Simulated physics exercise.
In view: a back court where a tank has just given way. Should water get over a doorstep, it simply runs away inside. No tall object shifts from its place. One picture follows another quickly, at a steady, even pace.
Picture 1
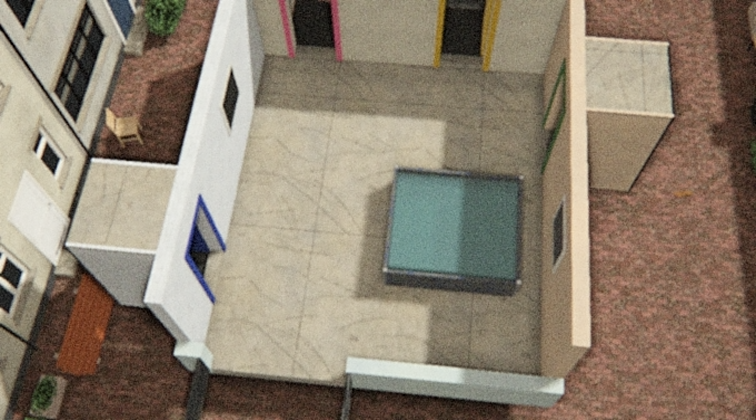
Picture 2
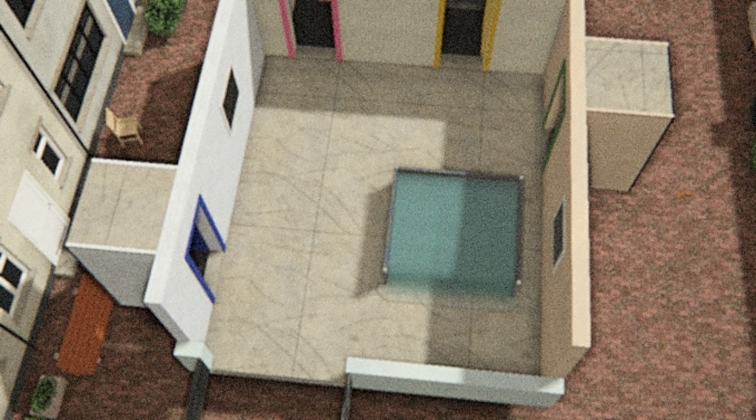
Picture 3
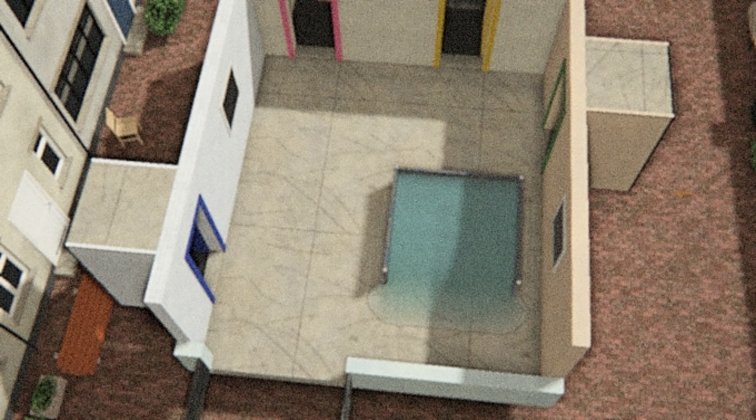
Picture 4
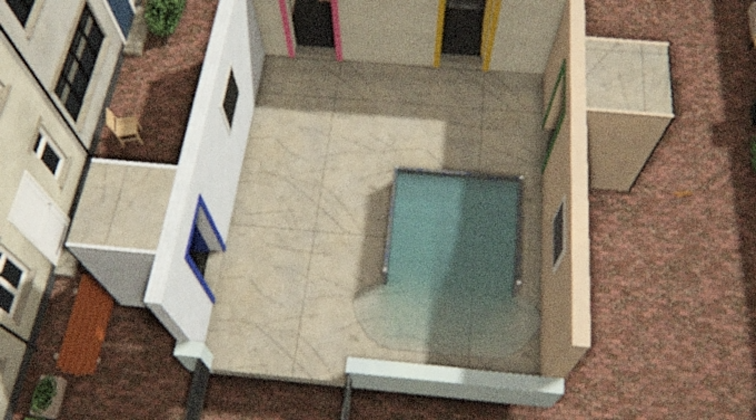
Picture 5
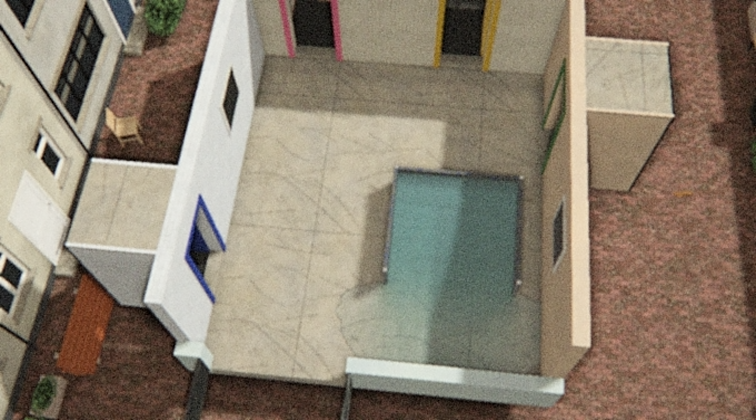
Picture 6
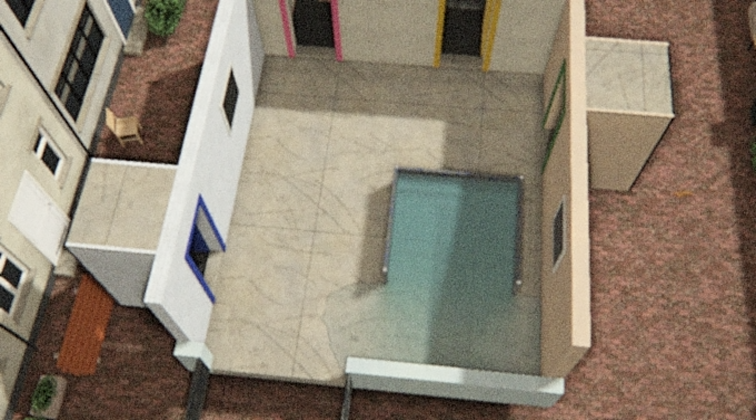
The clip opens on a walled court seen from above, with still blue-green water filling a rectangular tank at right. The tank's near side gives way and water pours out, fanning across the pale floor in a rounded sheet, then spreading thinly along the low front wall.
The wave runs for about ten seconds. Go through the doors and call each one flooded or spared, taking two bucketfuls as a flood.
Pink door: Spared, green door: Spared, yellow door: Spared, blue door: Flooded.
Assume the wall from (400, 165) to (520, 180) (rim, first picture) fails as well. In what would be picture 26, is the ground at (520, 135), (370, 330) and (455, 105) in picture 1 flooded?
Taken in turn they're swamped, unwetted and swamped.
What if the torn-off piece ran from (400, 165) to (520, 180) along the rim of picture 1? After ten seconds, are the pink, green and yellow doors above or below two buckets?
Pink: Crosses the line; green: Crosses the line; yellow: Crosses the line.
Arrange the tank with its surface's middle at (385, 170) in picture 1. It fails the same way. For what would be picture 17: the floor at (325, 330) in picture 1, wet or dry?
Soaked there.
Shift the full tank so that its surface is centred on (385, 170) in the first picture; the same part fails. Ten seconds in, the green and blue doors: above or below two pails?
Well, the green door admits less and the blue door admits less.
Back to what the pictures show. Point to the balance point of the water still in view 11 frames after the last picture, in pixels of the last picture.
Around (441, 304).
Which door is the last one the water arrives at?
That is the pink door.
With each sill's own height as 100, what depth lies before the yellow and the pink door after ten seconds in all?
Some 20 percent and then some 100 percent.
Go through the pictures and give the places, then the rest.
Still water in the tank at (455, 225), in the first picture.
The front is at (517, 298), out from the gap at (450, 284), in the second picture.
The front is at (374, 307), out from the gap at (450, 285), in the third picture.
The front is at (366, 323), out from the gap at (450, 285), in the fourth picture.
The front is at (353, 341), out from the gap at (450, 285), in the fifth picture.
Water pours out at (450, 285) and has run to a hidden place, in the sixth picture.
A moment on, water covers 20 % of the floor; the pink door not reached, the green door not reached, the yellow door not reached, the blue door not reached.
Next, water covers 25 % of the floor; the pink door not reached, the green door not reached, the yellow door not reached, the blue door not reached.
Then, water covers 40 % of the floor; the pink door not reached, the green door wet at the sill, nothing in, the yellow door not reached, the blue door under two buckets in.
Later, water covers 70 % of the floor; the pink door not reached, the green door wet at the sill, nothing in, the yellow door wet at the sill, nothing in, the blue door over two buckets in.
In the end, water covers 85 % of the floor; the pink door under two buckets in, the green door wet at the sill, nothing in, the yellow door wet at the sill, nothing in, the blue door far over two buckets in.
